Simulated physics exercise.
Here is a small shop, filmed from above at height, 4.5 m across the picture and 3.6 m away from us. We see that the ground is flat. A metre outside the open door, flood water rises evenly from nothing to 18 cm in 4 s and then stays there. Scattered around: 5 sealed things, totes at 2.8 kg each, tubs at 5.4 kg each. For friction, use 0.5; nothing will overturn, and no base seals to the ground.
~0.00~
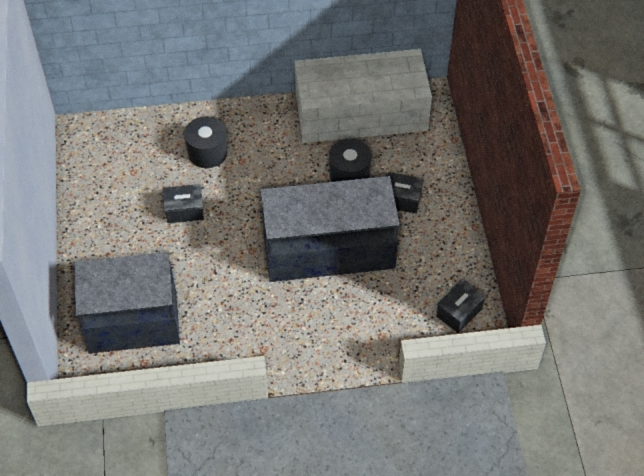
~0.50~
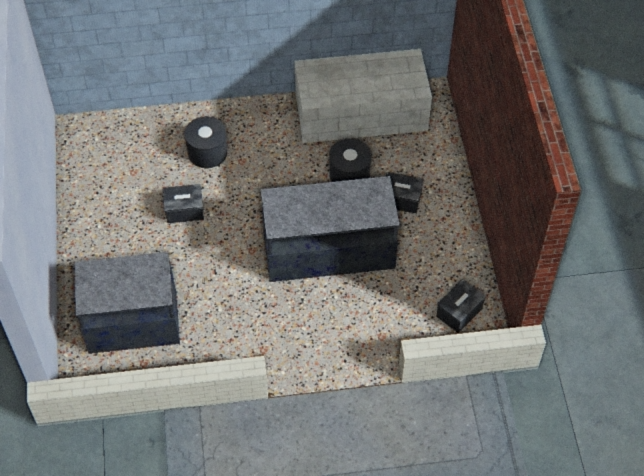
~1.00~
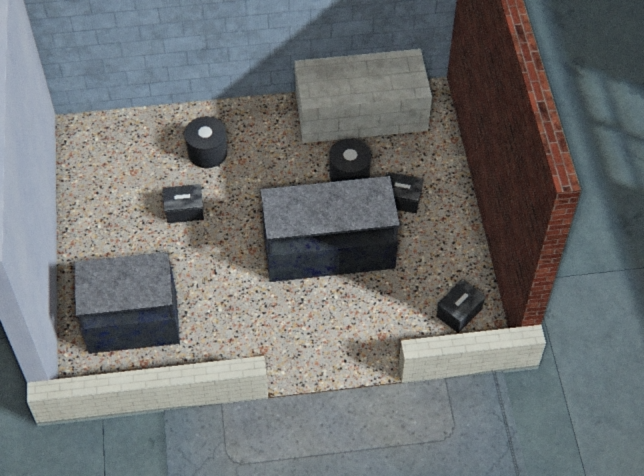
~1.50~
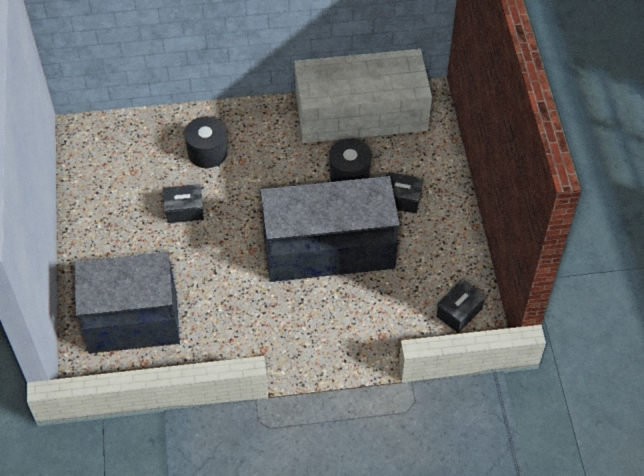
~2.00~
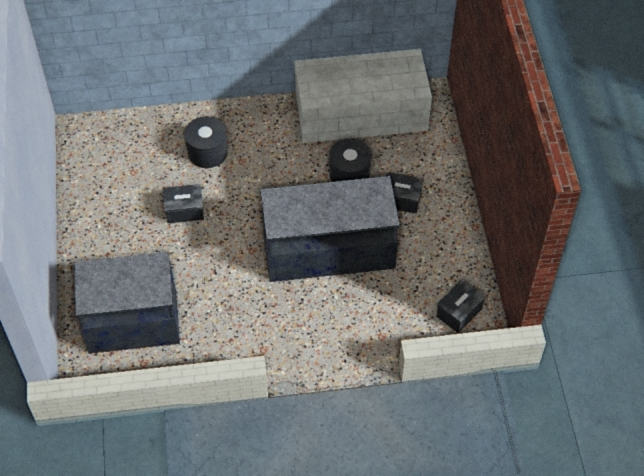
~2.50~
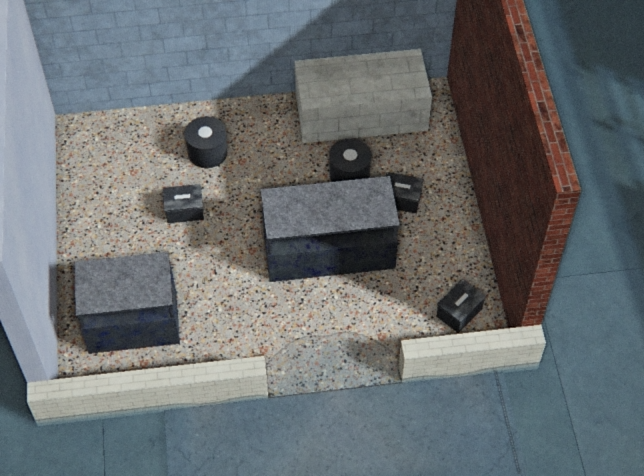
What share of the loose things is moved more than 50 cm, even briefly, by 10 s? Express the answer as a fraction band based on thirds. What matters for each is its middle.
The band is one third to two thirds.
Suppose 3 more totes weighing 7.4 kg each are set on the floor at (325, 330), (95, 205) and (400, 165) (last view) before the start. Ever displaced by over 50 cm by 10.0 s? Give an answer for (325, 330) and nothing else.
Above the mark.
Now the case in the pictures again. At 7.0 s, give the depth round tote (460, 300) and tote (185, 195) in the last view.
Roughly 6 and 2 cm.
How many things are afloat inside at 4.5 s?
That would be 0 of them.
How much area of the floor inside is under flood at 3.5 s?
That flooded area is roughly 1.5 m2.
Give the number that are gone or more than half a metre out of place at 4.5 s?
I make it 0 by then.
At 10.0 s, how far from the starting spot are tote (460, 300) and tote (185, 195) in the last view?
Net displacement, in order: 30 cm; 150 cm.
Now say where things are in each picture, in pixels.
A tote at (403, 186) rests on the ground; a tote at (183, 197), on the bottom; water covers 0.0 m2; 0 of 5 have shifted, in the first picture.
A tote at (403, 186), on the bottom; a tote at (183, 197) rests on the ground; 0.0 m2 under water; 0 of 5 have shifted, in the second picture.
A tote at (403, 186) rests on the ground; a tote at (183, 197) rests on the ground; water covers 0.0 m2; 0 of 5 have shifted, in the third picture.
A tote at (403, 186) rests on the ground; a tote at (183, 197), on the bottom; water covers 0.0 m2; 0 of 5 have shifted, in the fourth picture.
A tote at (403, 186) rests on the ground; a tote at (183, 197), on the bottom; water covers 0.0 m2; 0 of 5 have shifted, in the fifth picture.
A tote at (403, 186) rests on the ground; a tote at (183, 197), on the bottom; 0.4 m2 under water; 0 of 5 have shifted, in the sixth picture.
After 3.5 s 0 of 5 are over 50 cm from their spots; 0 afloat.
After 4.5 s 0 of 5 are over 50 cm from their spots; 0 afloat.
After 7.0 s 2 of 5 are over 50 cm from their spots; 1 afloat.
After 10.0 s 1 of 5 are over 50 cm from their spots, and 2 have been at some point; 3 afloat.
